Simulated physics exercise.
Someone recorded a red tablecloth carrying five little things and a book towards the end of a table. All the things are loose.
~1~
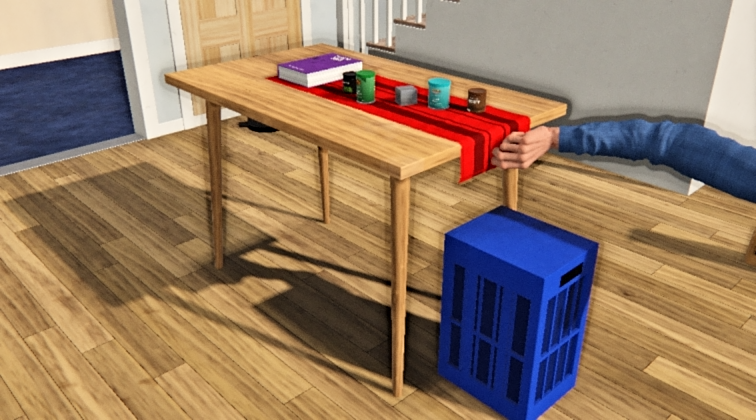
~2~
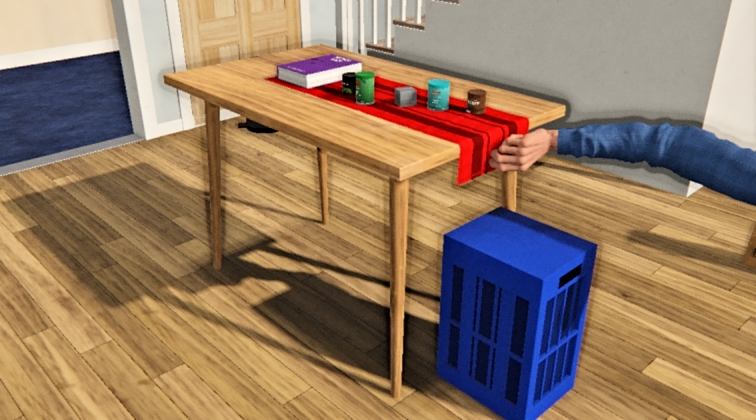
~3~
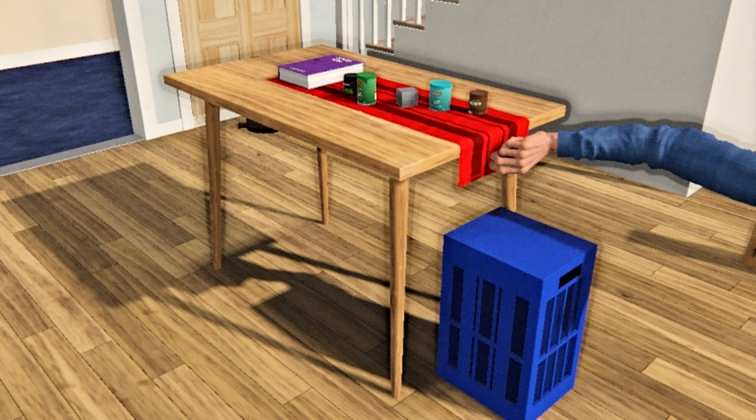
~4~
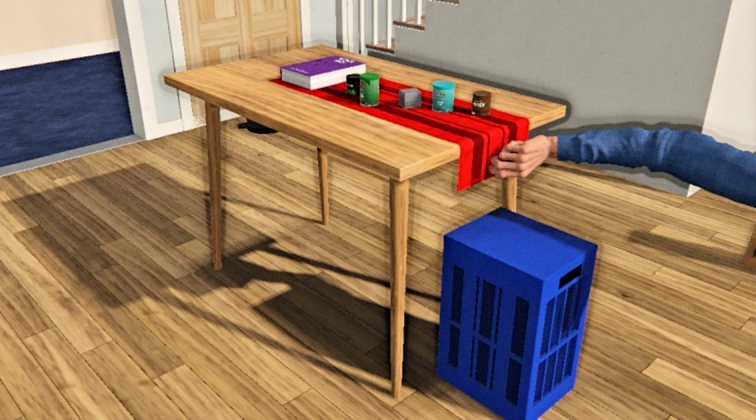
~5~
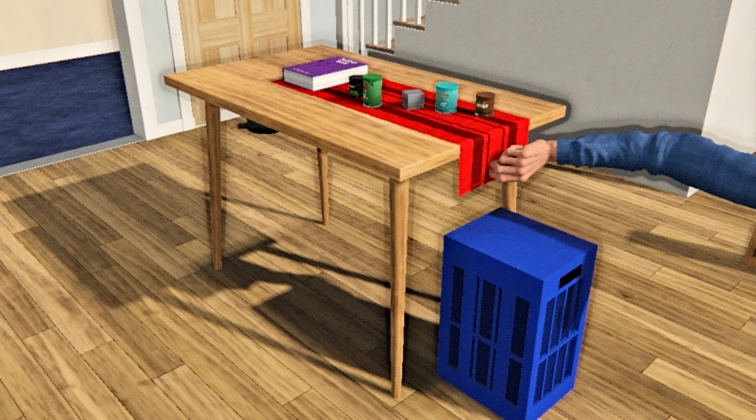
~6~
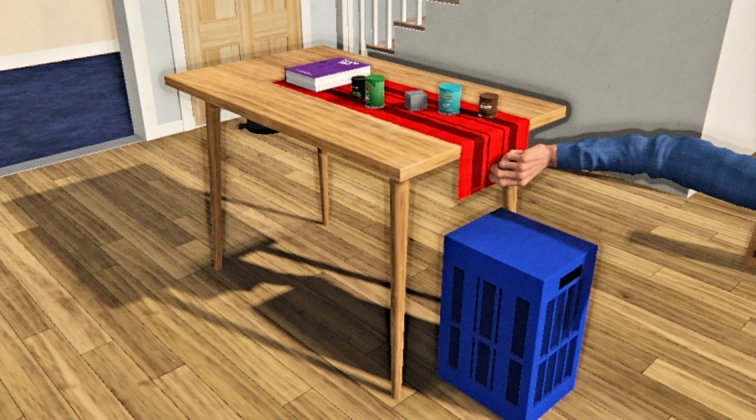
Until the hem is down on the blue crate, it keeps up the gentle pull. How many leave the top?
In all, one slips off.
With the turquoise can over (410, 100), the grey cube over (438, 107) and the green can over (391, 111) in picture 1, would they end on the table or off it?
Watch the turquoise can hang on, the grey cube hang on and the green can hang on.
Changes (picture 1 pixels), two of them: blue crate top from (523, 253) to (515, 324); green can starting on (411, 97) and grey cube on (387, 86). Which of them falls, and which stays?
The green can? Lost. The grey cube? Safe.
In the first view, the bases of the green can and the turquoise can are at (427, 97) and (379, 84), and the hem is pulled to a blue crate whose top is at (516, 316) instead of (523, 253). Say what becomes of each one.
Observed: Green can departs; turquoise can remains seated.
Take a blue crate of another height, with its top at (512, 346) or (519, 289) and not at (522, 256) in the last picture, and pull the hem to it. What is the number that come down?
First height: 4; second height: 2.
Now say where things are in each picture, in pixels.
In the first frame, hem (458, 183); brown pot (477, 90); turquoise can (439, 81); grey cube (406, 88); green can (366, 72); black pot (351, 73); top of the crate (523, 253).
In the second frame, hem (457, 185); brown pot (477, 92).
In the third frame, hem (458, 187); turquoise can (441, 83).
In the fourth frame, hem (457, 192); grey cube (410, 91); top of the crate (522, 255).
In the fifth frame, hem (459, 197); green can (372, 76).
In the sixth frame, hem (457, 200); brown pot (489, 95); turquoise can (450, 86); grey cube (416, 93); green can (375, 77); black pot (360, 78).
A little later, hem near (492, 206); all still up.
Next, hem on the crate; brown pot gone.
When it is over, hem on the crate; brown pot gone. The answer is one.
